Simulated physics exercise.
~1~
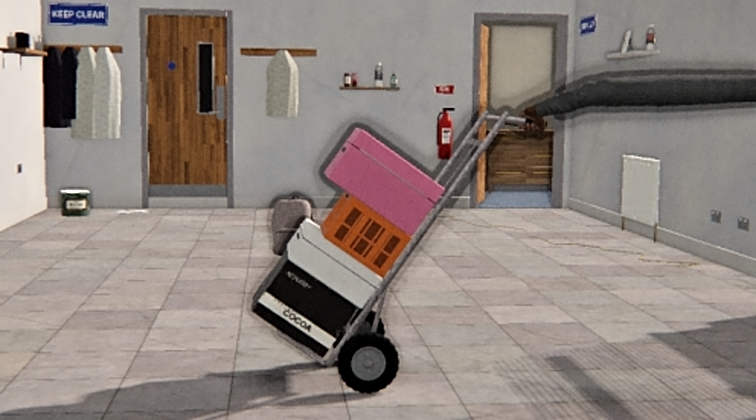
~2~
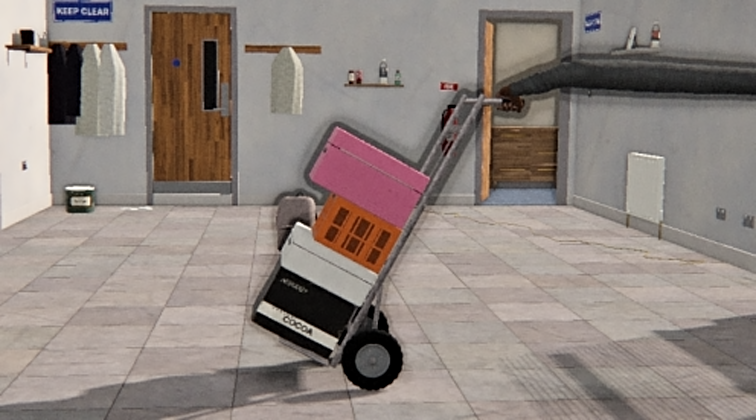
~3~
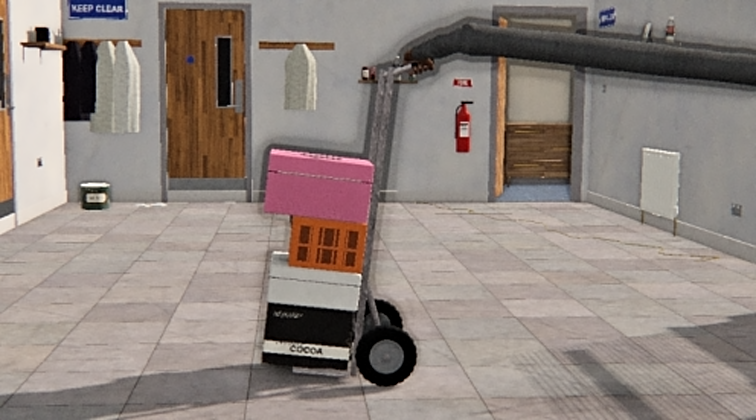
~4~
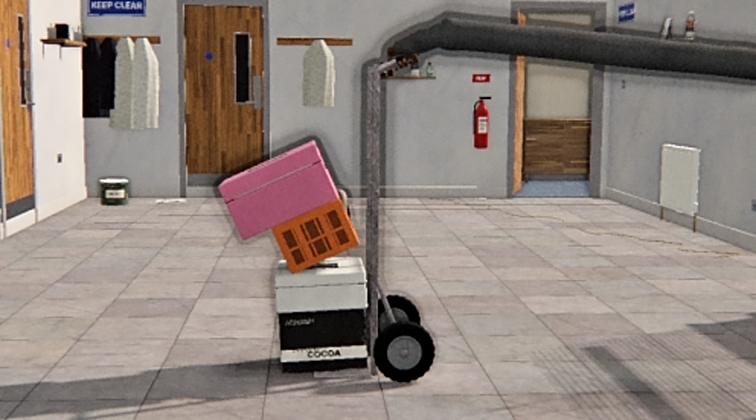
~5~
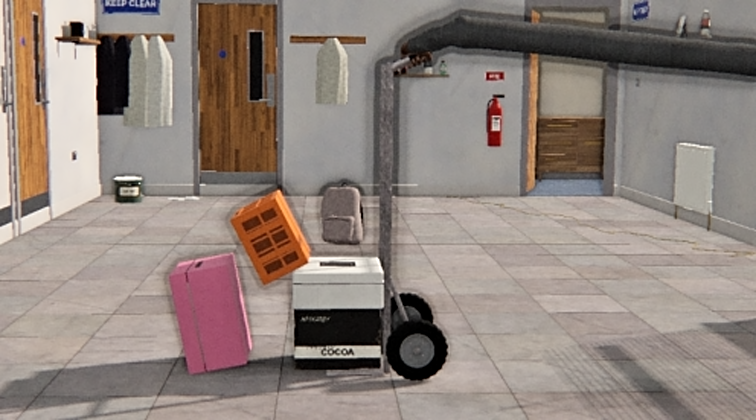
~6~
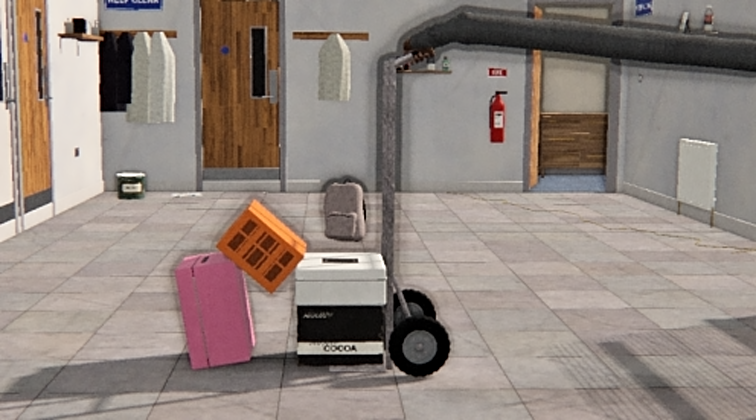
A tilted hand truck stacked with a black box marked cocoa, a white toolbox, an orange crate and a pink toolbox swings upright in a tiled room, pulled by a dark, hose-like arm gripping its handle. As it reaches vertical, the pink toolbox and orange crate begin tipping left together. The pink toolbox drops off the stack and lands on end on the floor, revealing a grey backpack in the background. The orange crate rolls over further and ends toppled, leaning between the pink and white toolboxes. The white toolbox stays on the black box beside the upright, held truck.
